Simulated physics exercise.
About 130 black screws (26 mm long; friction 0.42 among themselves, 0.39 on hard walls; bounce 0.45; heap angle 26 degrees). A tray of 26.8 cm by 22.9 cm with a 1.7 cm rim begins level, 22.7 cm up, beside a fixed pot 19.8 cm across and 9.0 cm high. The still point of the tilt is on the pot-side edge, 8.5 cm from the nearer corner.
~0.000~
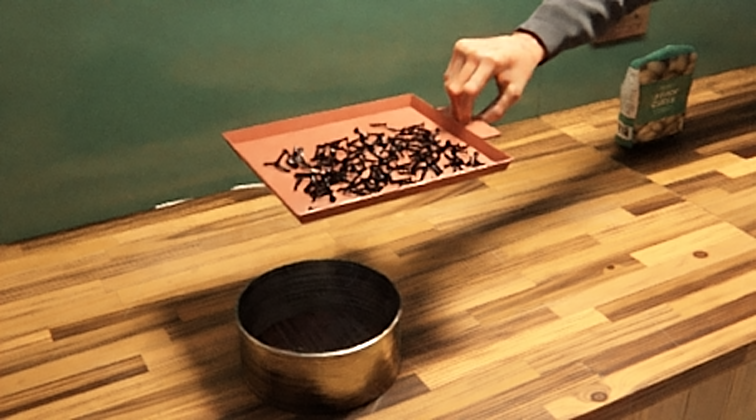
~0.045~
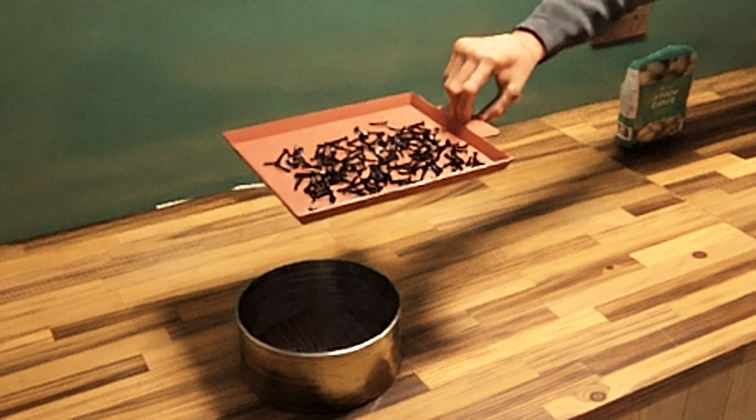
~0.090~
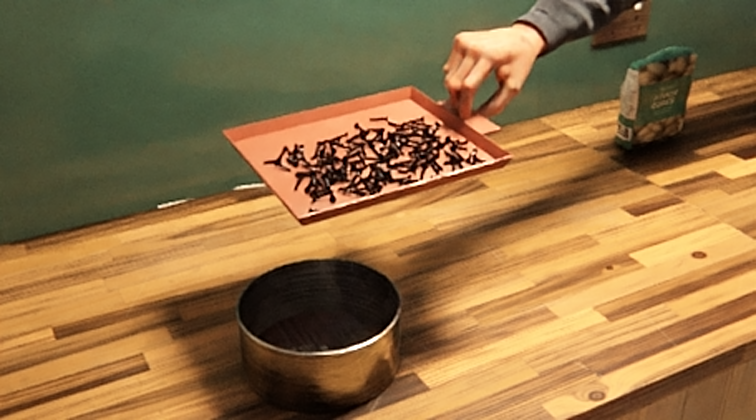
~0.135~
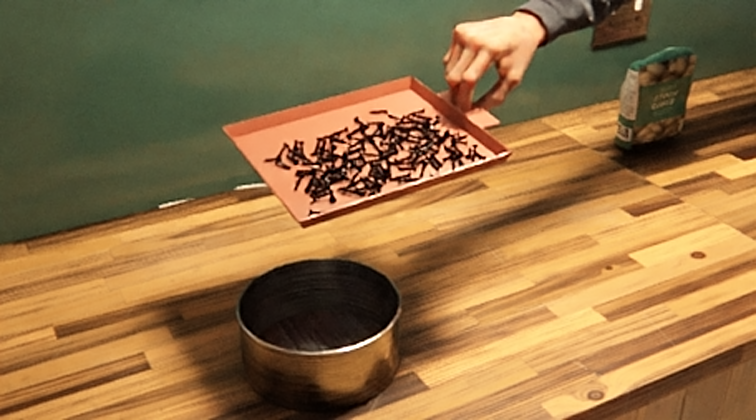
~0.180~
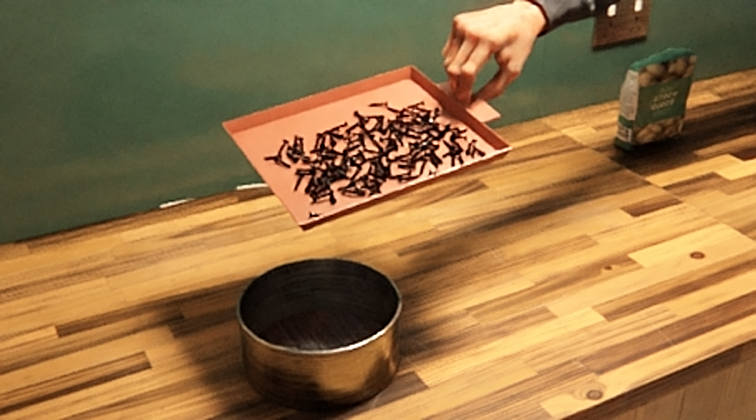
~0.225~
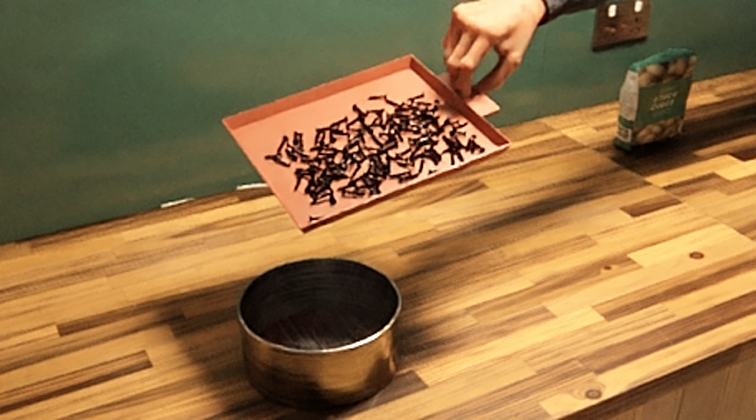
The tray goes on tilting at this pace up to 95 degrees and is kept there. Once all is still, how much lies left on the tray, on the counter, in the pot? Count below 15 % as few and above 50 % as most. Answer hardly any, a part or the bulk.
Left on the tray: Hardly any; on the counter: Hardly any; in the pot: The bulk.
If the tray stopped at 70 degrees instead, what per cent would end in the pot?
Then about 95 per cent.
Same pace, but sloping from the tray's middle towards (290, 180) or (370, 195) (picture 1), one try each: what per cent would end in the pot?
About 45 and 85 per cent.
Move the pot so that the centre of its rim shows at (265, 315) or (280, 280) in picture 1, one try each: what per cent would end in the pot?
About 85 and 25 per cent.
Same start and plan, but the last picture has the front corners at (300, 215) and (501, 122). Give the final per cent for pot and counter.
Pot 65, counter 35.
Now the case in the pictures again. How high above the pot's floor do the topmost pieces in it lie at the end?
Some 2.5 cm.
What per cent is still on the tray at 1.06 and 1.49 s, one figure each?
About 30, 0.
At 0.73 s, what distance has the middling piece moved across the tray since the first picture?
Roughly 10 cm.
After 0.73 s, tilt 52 degrees; the tray holds 100 %, the pot 0 %.
After 1.06 s, tilt 78 degrees; the tray holds 30 %, the pot 40 %.
Then, at 1.49 s, tilt 95 degrees; the tray holds 0 %, the pot 100 %.
At rest (1.9 s), tray 0 %, counter 0 %, pot 100 %.
